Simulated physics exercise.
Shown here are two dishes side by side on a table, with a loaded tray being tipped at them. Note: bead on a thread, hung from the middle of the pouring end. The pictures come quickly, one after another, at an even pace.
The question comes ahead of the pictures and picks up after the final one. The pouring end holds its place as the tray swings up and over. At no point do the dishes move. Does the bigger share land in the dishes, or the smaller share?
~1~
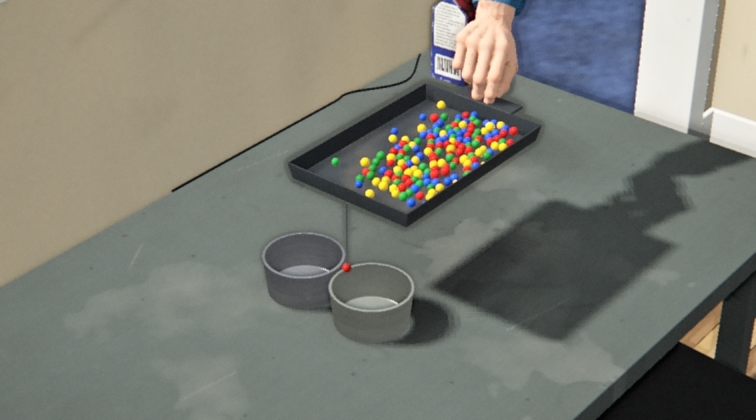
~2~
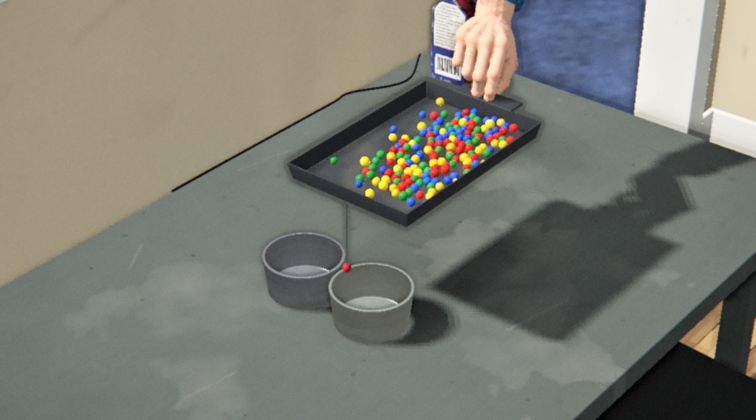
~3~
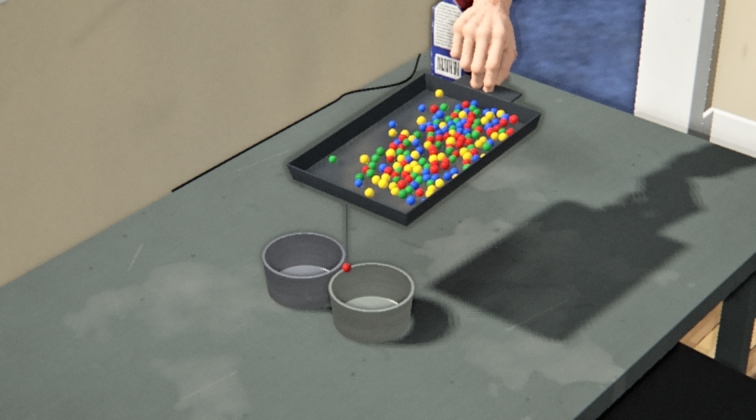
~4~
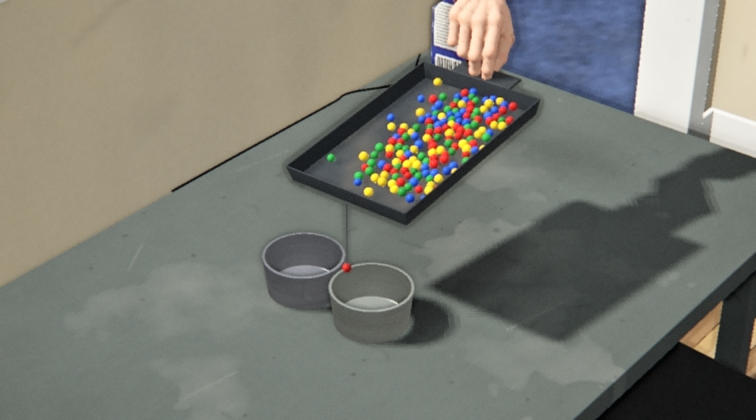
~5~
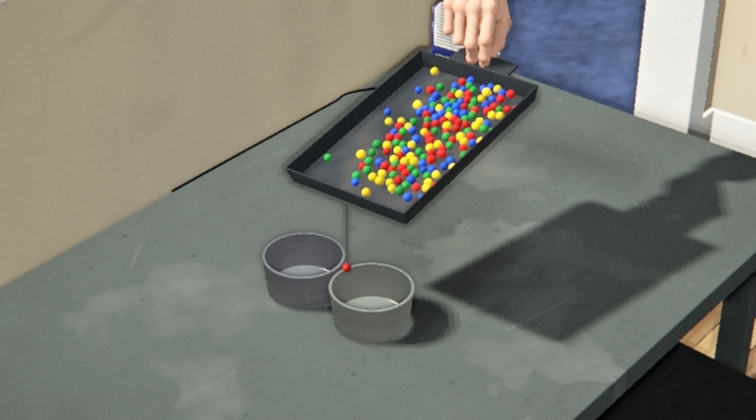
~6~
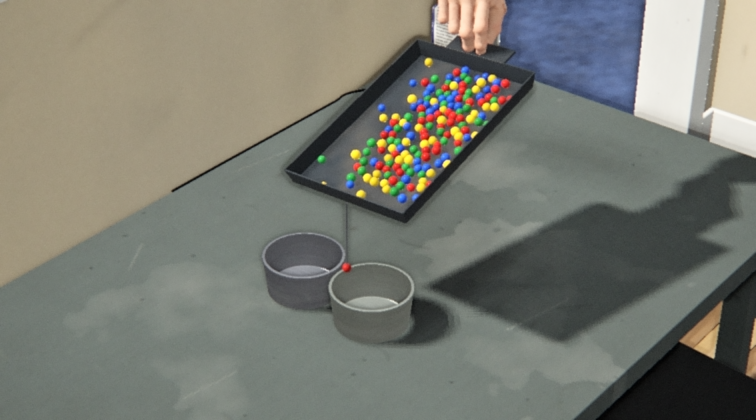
Most never reaches the dishes.
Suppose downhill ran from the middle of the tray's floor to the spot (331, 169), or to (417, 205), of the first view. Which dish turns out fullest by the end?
So, the dish at the left the first time round, the dish at the right the second.
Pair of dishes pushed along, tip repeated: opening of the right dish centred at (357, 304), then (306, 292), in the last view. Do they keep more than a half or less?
First more than half, then the larger part.
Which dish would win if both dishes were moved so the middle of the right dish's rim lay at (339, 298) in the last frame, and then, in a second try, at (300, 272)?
So: The one further left first, and the one further right second.
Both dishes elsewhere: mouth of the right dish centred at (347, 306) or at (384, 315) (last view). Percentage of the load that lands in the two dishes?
The first try yields 90% and the second yields 50%.
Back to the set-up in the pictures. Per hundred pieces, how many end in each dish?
Left dish: Around 30 in a hundred; right dish: Around 0 in a hundred.
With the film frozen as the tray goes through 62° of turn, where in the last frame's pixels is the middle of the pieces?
About (326, 181).
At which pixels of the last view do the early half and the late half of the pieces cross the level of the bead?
Earlier half at (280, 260), later half at (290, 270).
Shortly afterwards, tray tipped steeply; the bulk on the tray; only a few in the left dish; a little outside both; a little in the air.
Next, tray tipped past a quarter turn; a little on the tray; near a quarter in the left dish; near half outside both; near a quarter in the air.
Some moments later, tray tipped past a quarter turn; near a quarter in the left dish; the bulk outside both.
In the end, tray tipped past a quarter turn; none at all in the right dish; near a quarter in the left dish; the bulk outside both.
